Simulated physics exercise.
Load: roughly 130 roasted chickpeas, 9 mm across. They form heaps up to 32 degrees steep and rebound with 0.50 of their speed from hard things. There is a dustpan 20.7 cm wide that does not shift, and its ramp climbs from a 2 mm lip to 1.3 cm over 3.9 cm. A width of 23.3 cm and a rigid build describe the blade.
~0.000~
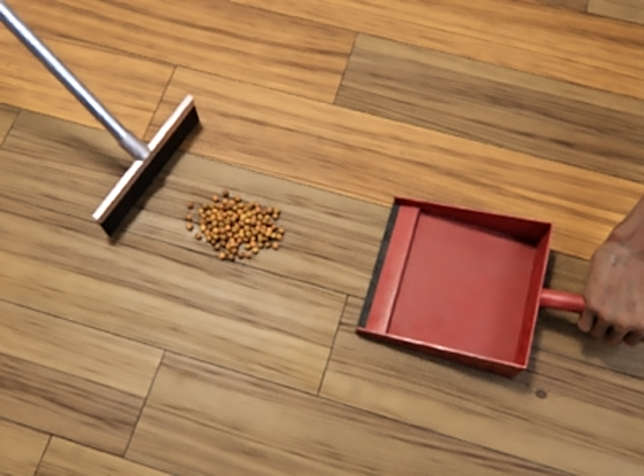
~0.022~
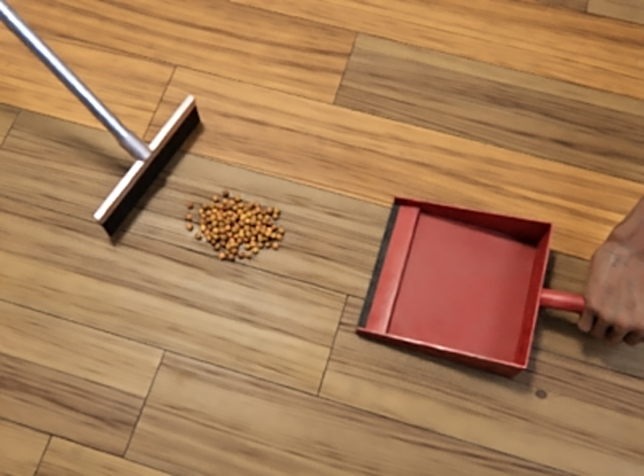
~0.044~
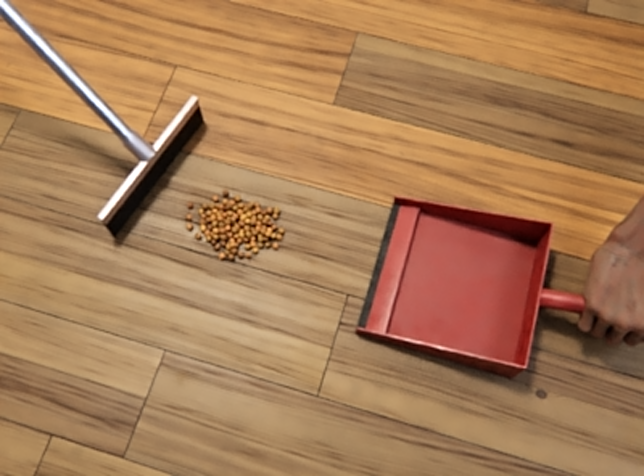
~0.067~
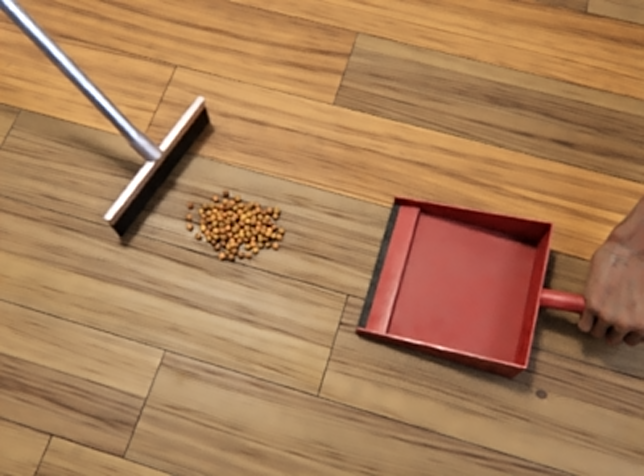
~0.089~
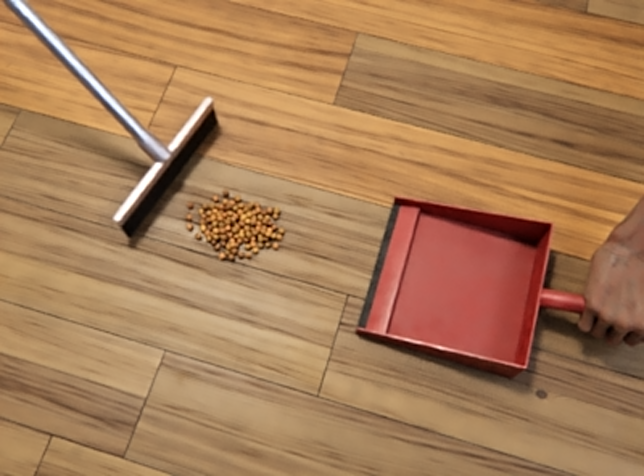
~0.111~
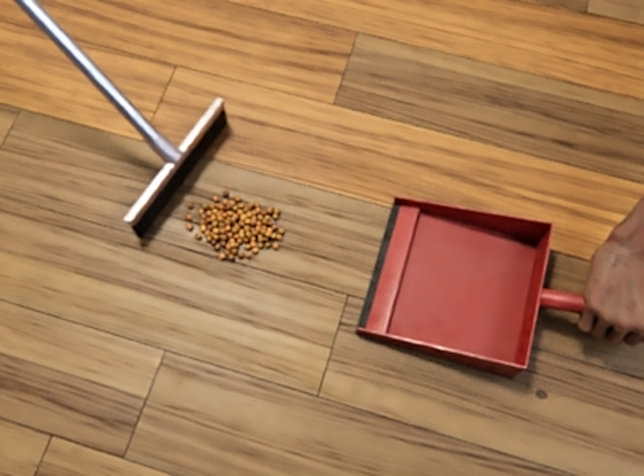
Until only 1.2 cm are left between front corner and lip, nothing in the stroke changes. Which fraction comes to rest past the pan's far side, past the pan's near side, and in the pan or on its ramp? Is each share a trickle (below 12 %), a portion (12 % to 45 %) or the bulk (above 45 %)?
Past the pan's far side: A trickle; past the pan's near side: A trickle; in the pan or on its ramp: A trickle.
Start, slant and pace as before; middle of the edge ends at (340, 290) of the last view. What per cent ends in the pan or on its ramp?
Share caught: Approx. 20 %.
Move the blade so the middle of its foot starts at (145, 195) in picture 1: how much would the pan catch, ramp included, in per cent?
Estimate: ~ 10 %.
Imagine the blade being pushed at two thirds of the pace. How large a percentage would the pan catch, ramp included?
Then roughly 0 per cent.
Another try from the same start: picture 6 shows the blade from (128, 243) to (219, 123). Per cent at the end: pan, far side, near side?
You'd see pan at 20, far at 0 and near at 30.
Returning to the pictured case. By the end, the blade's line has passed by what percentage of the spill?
About 30 percent.
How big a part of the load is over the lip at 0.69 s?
Roughly 5 % by then.
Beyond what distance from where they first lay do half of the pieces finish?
Median shift: Approx. 18 cm.
Then, at 0.30 s, middle of the blade 18 cm from the lip; 0 % over the lip, far side 0 %, near side 0 %.
After 0.43 s, middle of the blade 9 cm from the lip; 0 % over the lip, far side 0 %, near side 0 %.
Then, at 0.69 s, middle of the blade 4 cm from the lip; 5 % over the lip, far side 5 %, near side 0 %.
By 1.0 s all is still; far side 5 %, near side 0 %, pan 5 %, in front of the lip or behind the blade 90 %.
